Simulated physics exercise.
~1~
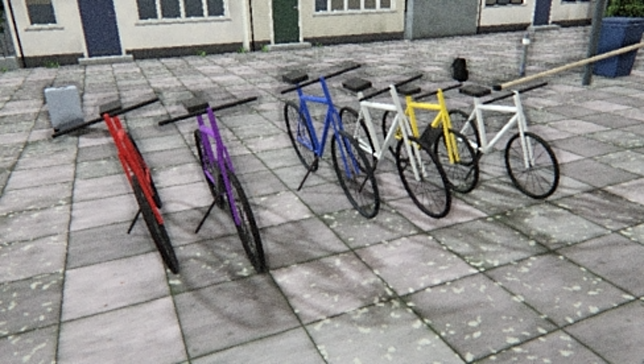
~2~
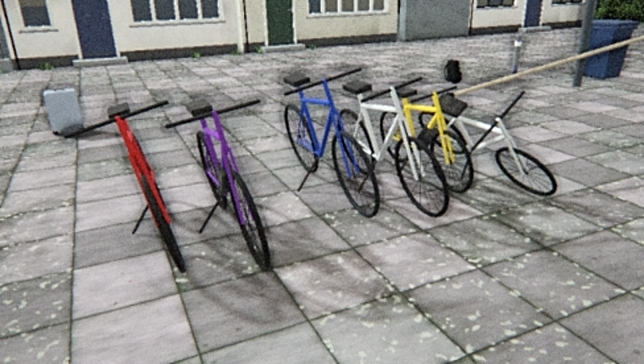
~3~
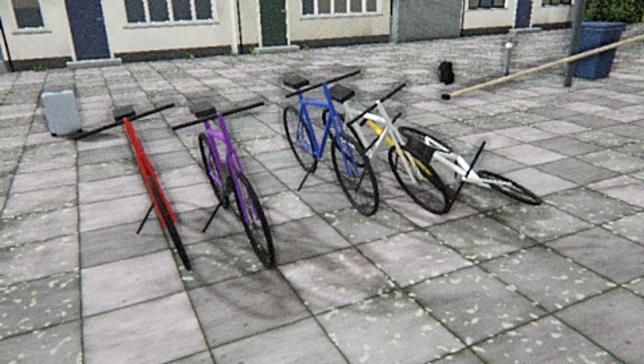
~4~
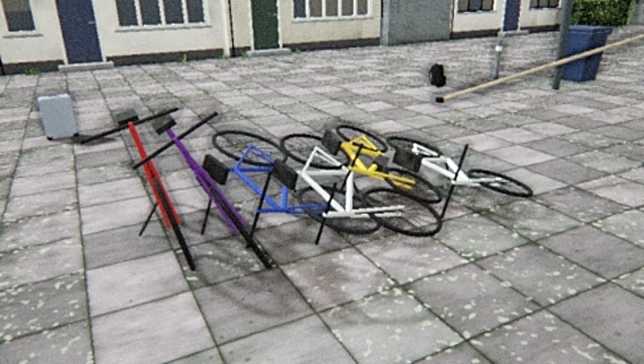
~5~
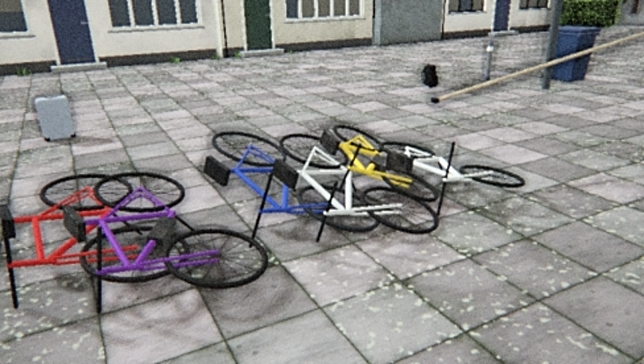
Six bicycles parked in a row topple one after another until all lie flat.
